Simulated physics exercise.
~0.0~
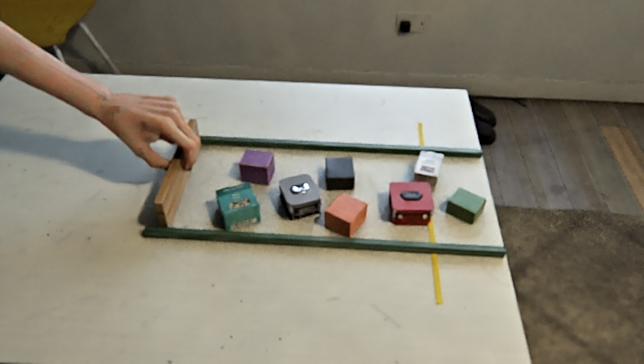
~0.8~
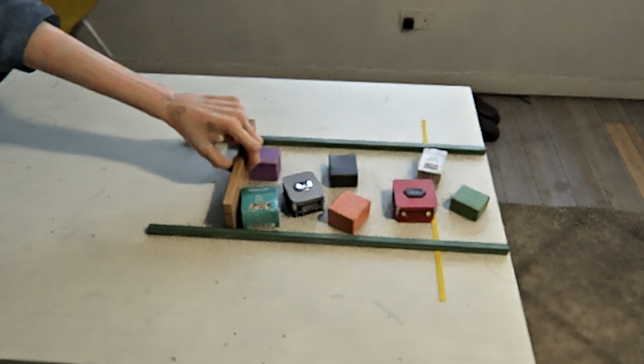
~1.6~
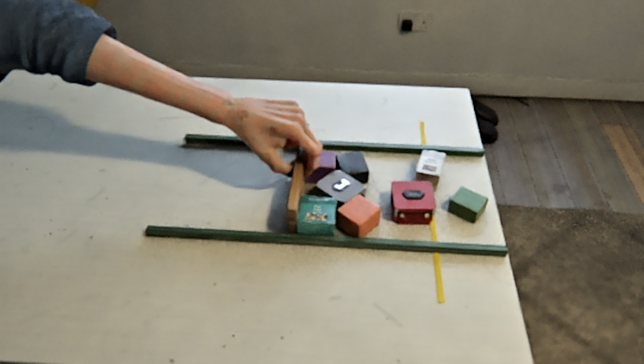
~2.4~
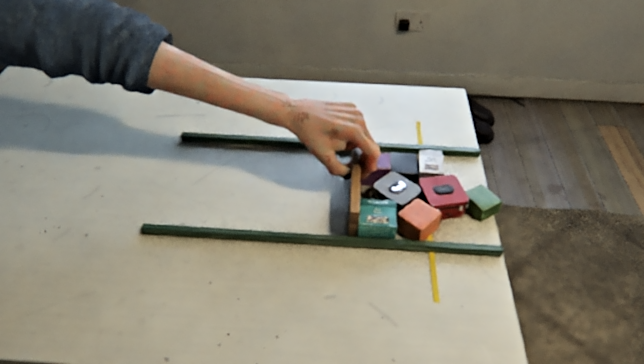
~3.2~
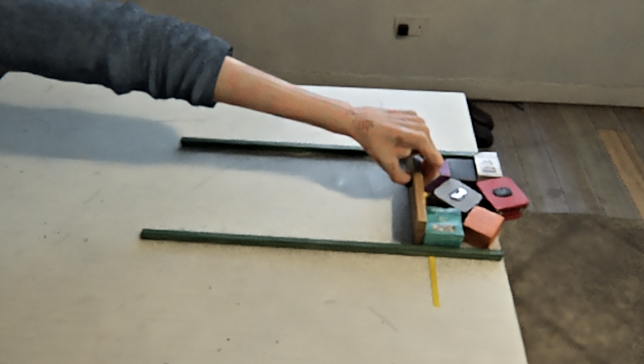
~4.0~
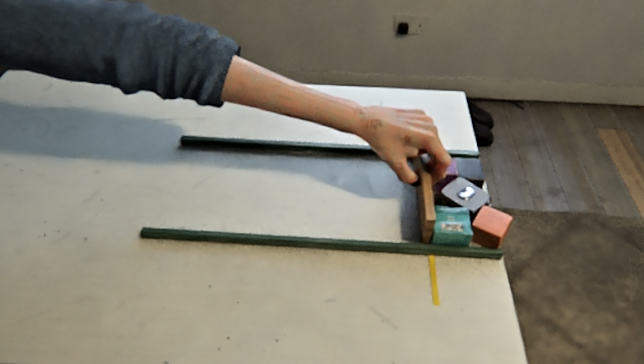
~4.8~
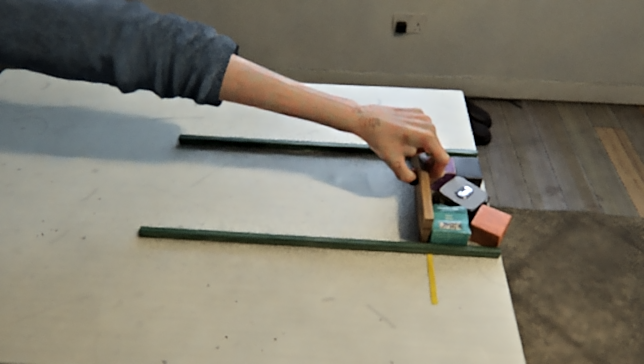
To begin with, a hand holds a wooden board upright at the left of a scatter of colourful blocks, between two dark green strips on a white table. The hand slides the board right, gathering the turquoise and purple blocks, then the grey and orange ones. The growing cluster reaches the red case, which shifts toward the table's right edge along with the green block. The board nears and crosses the yellow tape, and the green block drops out of sight, followed by the red case and white box. Finally, the board stops, leaving the remaining blocks bunched at the edge.
